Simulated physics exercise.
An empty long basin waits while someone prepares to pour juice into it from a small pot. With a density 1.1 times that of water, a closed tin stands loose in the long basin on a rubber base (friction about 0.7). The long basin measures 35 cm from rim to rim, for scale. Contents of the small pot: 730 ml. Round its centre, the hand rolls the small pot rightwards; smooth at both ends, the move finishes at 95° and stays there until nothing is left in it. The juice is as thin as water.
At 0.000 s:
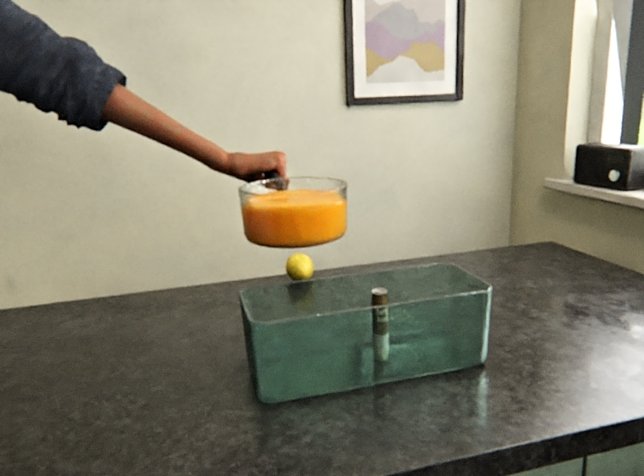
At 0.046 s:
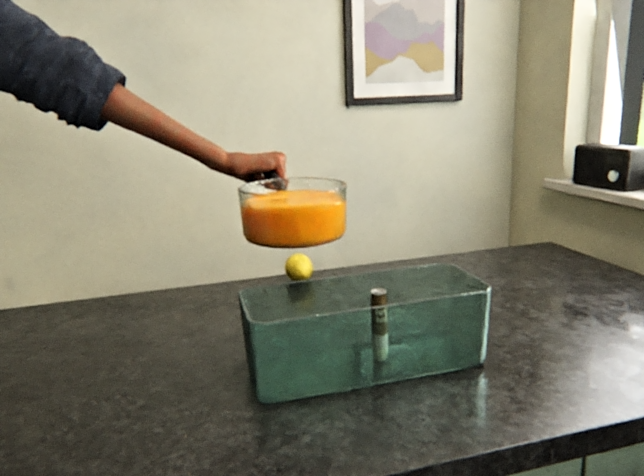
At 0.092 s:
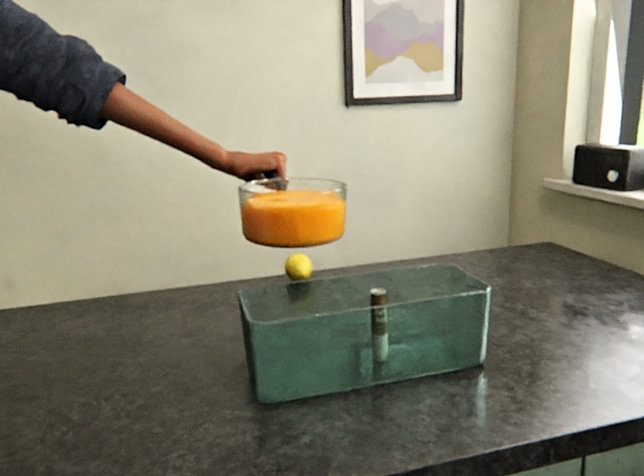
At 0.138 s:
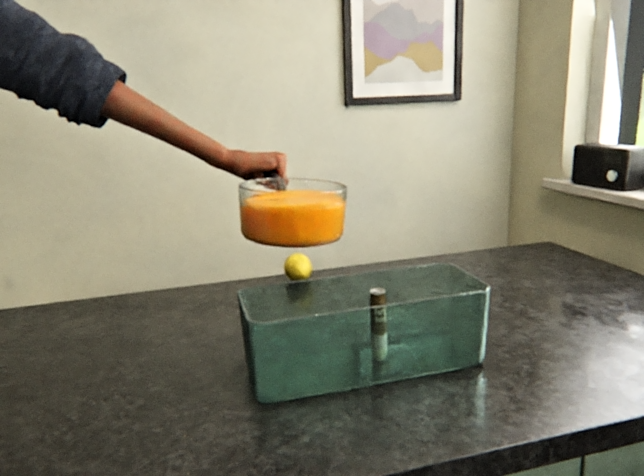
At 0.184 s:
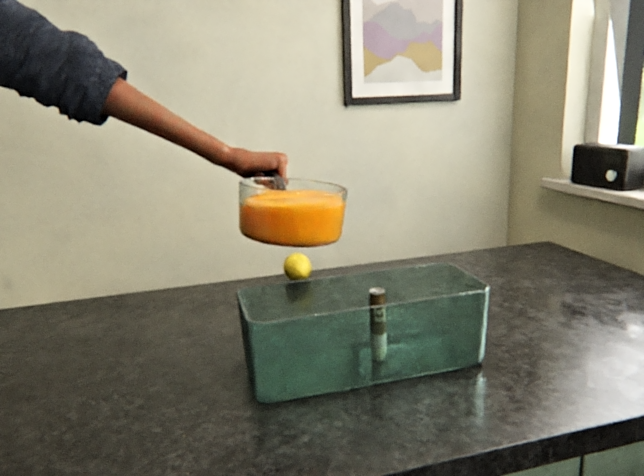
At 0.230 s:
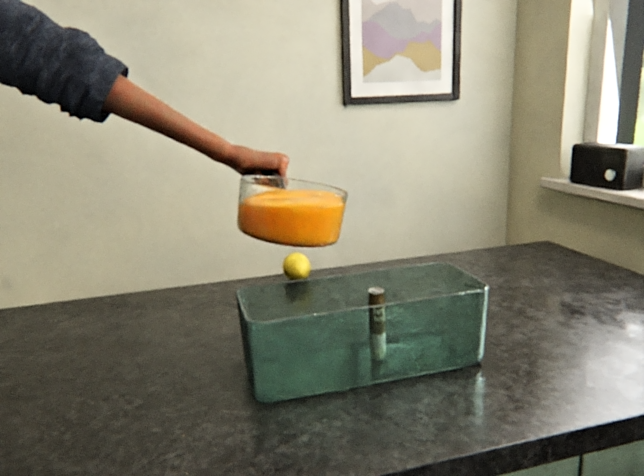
A hand slowly tilts a small pot of orange juice slightly rightwards above a long basin.
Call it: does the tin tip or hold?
It holds.
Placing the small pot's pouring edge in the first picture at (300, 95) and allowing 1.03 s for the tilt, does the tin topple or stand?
It tumbles.
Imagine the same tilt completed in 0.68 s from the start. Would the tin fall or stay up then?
Result: Tin tipped over.
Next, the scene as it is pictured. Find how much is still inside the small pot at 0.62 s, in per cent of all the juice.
Still held: Roughly 60 % of the total.
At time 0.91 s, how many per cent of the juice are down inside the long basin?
Reading: Approx. 76 %.
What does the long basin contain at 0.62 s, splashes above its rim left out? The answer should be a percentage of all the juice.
Near 10 in a hundred.
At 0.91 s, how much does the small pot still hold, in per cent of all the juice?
Share remaining: Approx. 14 %.
After 0.62 s the tilt is 62° and 61 per cent is still to pour; the tin stands where it began.
After 0.91 s the tilt is 92° and 14 per cent is still to pour; the tin stands where it began.
After 1.21 s the tilt is 95° and 2 per cent is still to pour; the tin stands where it began.
After 1.53 s the tilt is 95° and 0 per cent is still to pour; the tin stands 1 cm from where it began.
In the end the tin stands 1 cm from where it began.
